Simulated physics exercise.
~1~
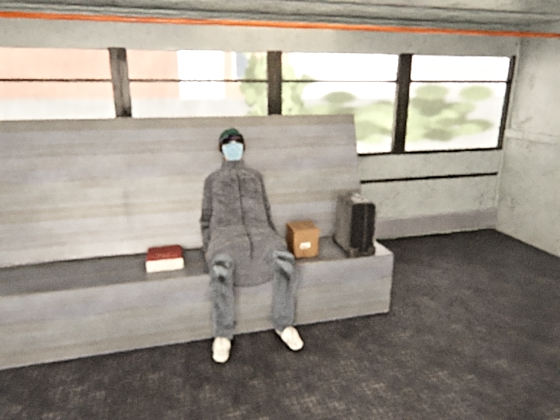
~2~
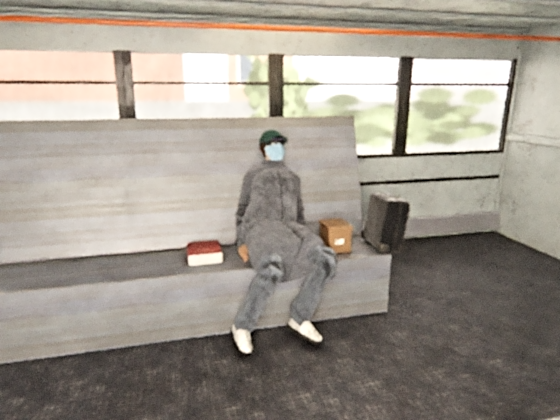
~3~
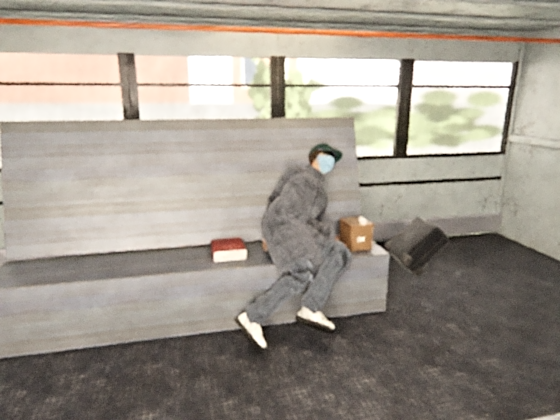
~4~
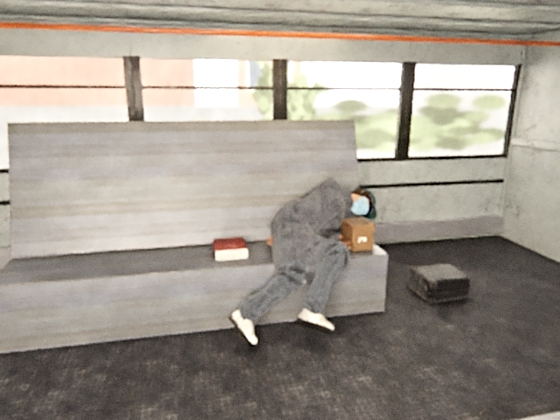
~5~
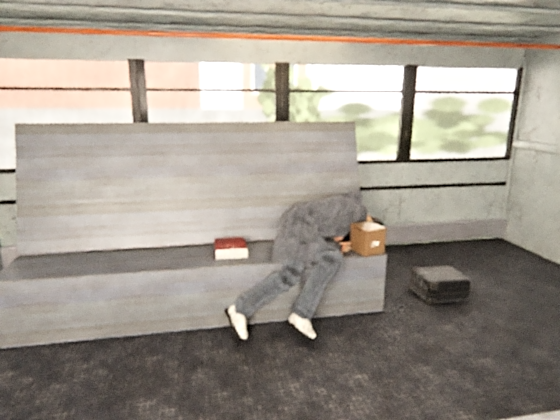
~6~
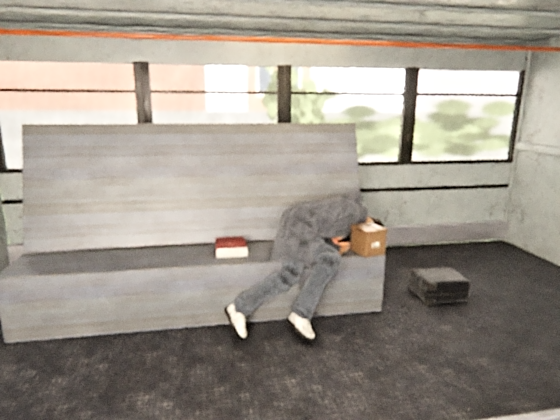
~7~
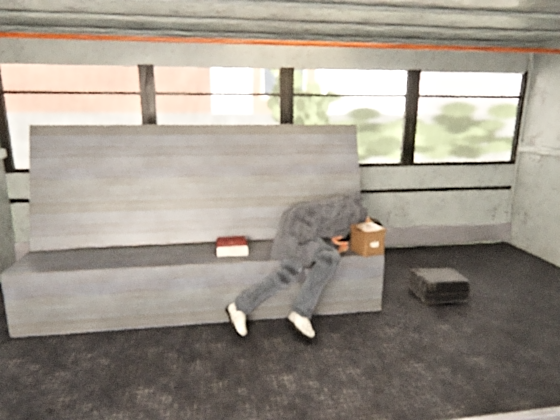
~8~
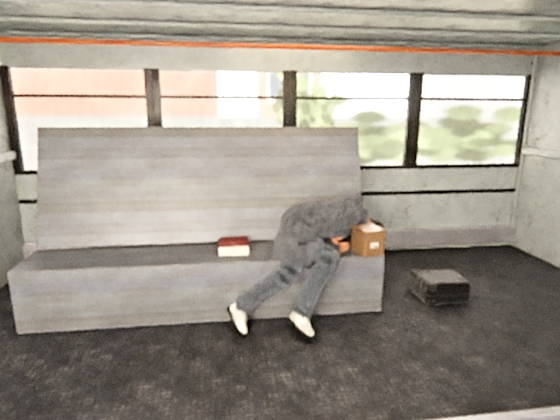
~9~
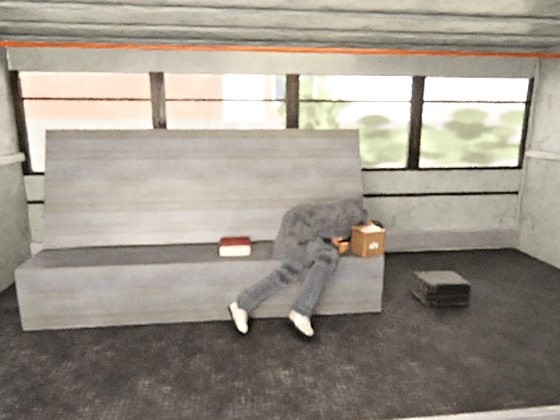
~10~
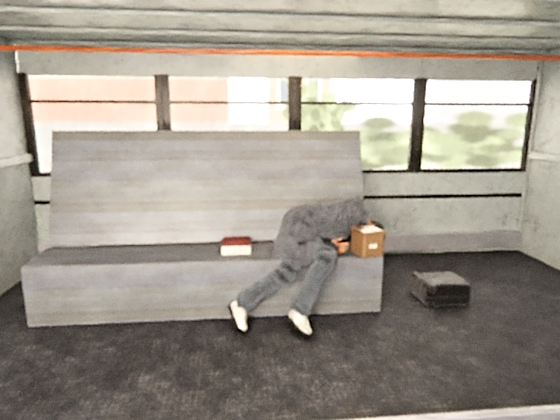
Masked figure in grey sliding right along a bench and slumping over a brown box as a black case topples to the floor.
